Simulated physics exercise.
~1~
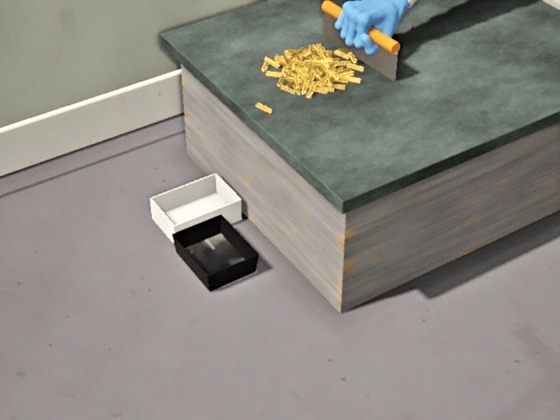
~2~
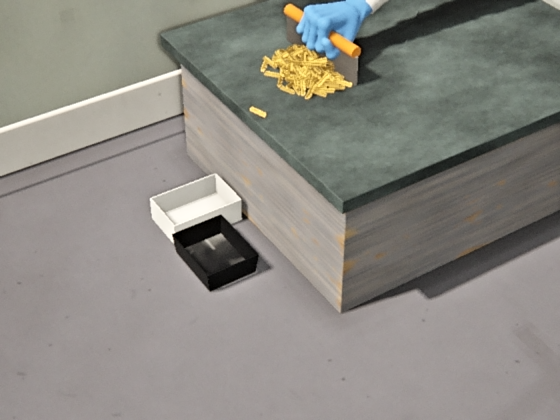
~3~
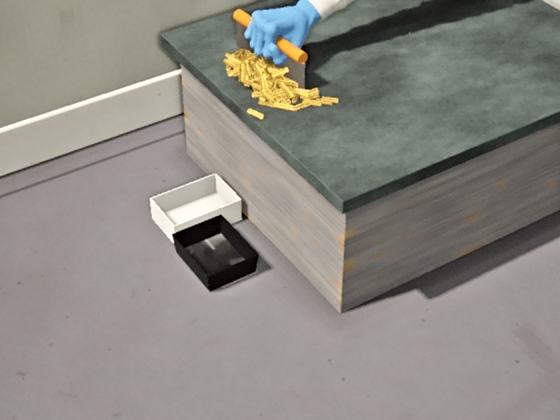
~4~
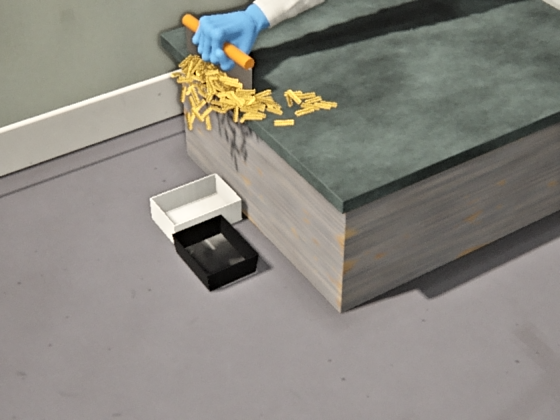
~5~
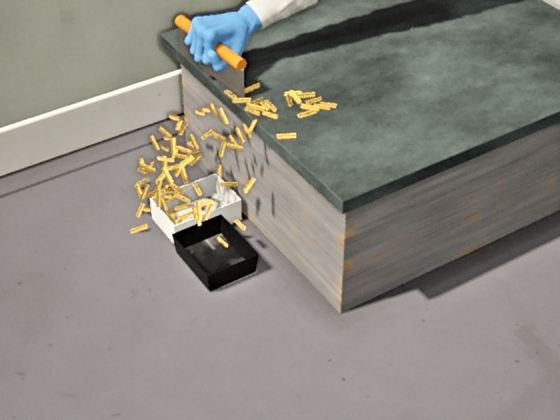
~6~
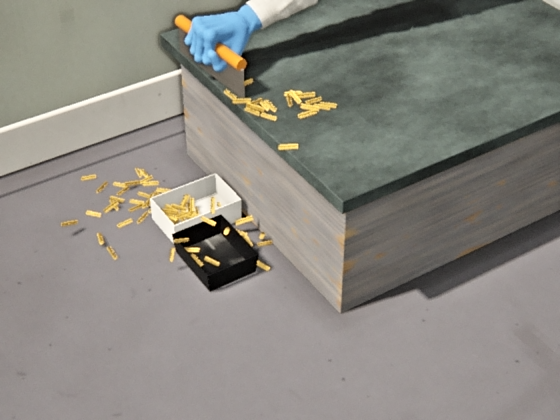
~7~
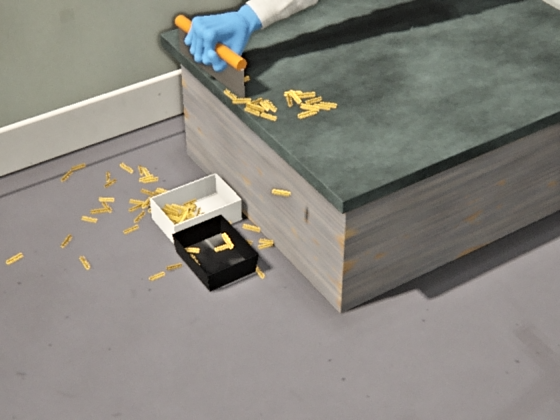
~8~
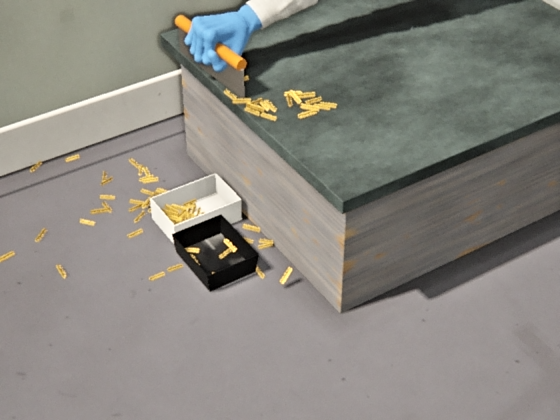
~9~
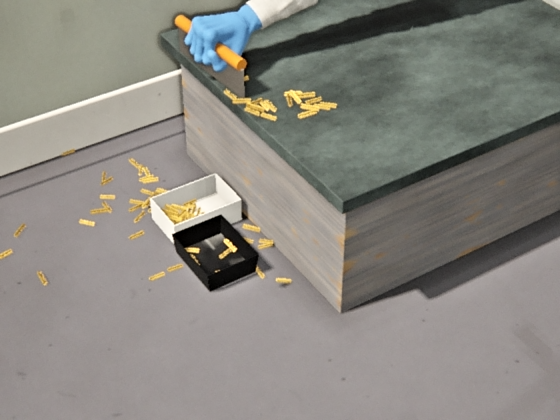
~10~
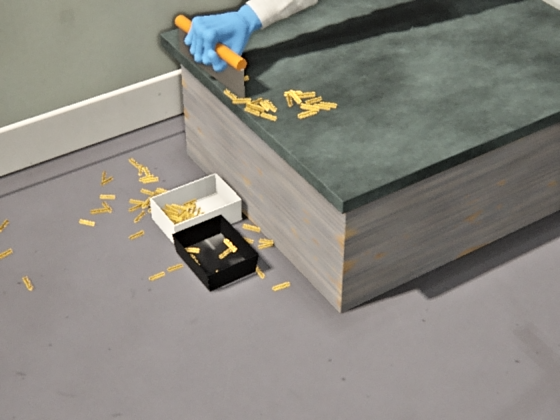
The clip shows a blue-gloved hand pushing a pile of yellow pasta pieces leftward across a dark green tabletop with an orange-handled scraper, then stopping at the edge as many spill over, landing in a white tin, a few in a black tin, and many on the floor, while some stay on top.
